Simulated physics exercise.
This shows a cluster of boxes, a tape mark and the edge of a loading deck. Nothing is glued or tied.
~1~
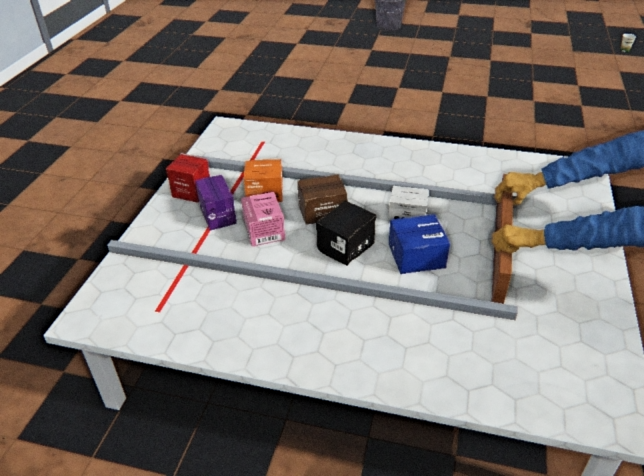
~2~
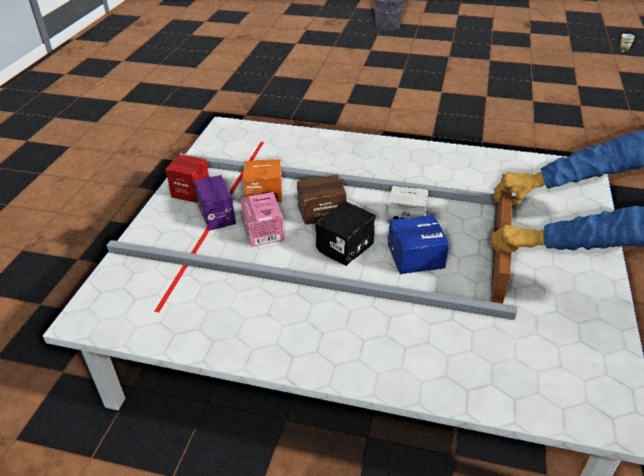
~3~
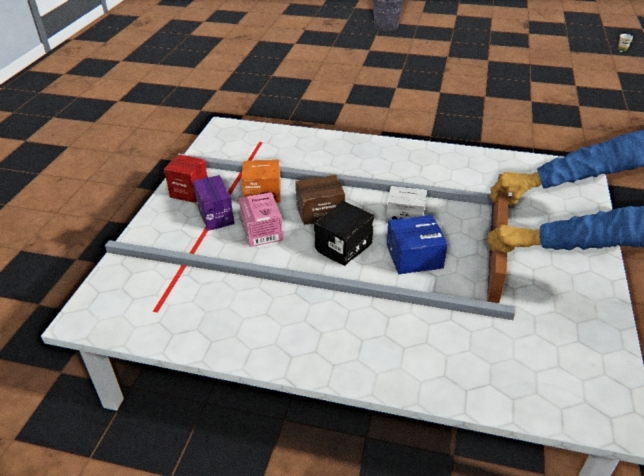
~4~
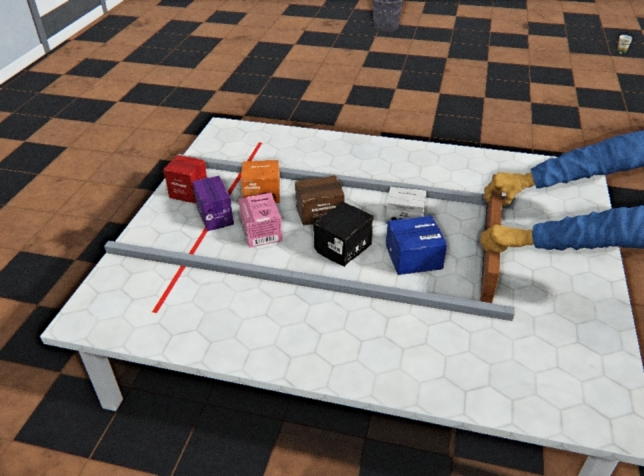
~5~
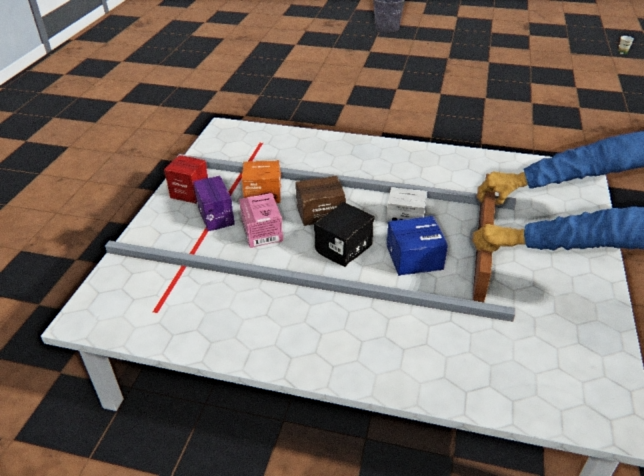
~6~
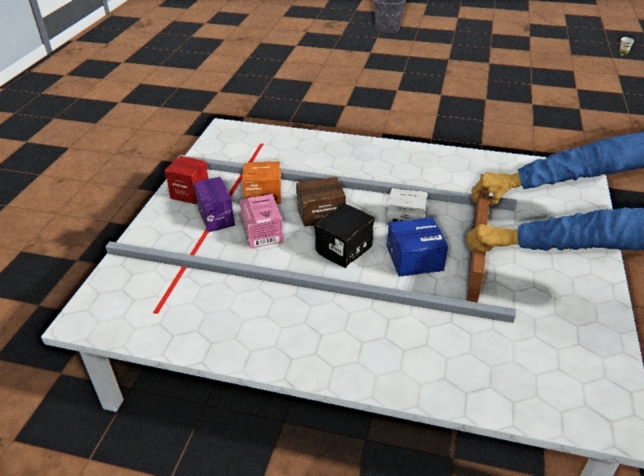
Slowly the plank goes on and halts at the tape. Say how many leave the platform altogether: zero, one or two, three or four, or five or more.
The number that fall off is three or four.
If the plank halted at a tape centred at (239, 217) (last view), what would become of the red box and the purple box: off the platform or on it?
The red box is lost, the purple box drops off.
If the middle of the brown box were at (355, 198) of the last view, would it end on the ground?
It survives.
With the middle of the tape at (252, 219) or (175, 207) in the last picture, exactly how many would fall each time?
The counts: 2 and 6.
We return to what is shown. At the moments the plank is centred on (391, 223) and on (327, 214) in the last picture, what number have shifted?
By then 3, and 7.
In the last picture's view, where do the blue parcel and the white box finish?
About (191, 207), and the other about (214, 181).
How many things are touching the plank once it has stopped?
That makes 2.
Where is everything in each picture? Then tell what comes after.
The first picture shows red box (190, 178); purple box (216, 202); orange box (264, 181); plank (503, 236); tape (219, 212).
The second picture shows purple box (215, 202); blue parcel (417, 244).
The third picture shows orange box (262, 181); brown box (320, 200).
The fourth picture shows red box (187, 179); pink box (260, 220).
The fifth picture shows purple box (214, 203); plank (485, 235).
The sixth picture shows red box (188, 180); purple box (214, 204); orange box (263, 183); plank (479, 236); tape (218, 214).
Soon after, none off yet; red box at rest near (188, 180); purple box at rest near (214, 204); orange box at rest near (263, 183).
After that, none off yet; red box displaced a little near (184, 179); purple box displaced about its own width near (174, 202); orange box displaced about its own width near (225, 173).
In the end, the number that fall off is three or four; gone, pink box, orange box, purple box and red box.
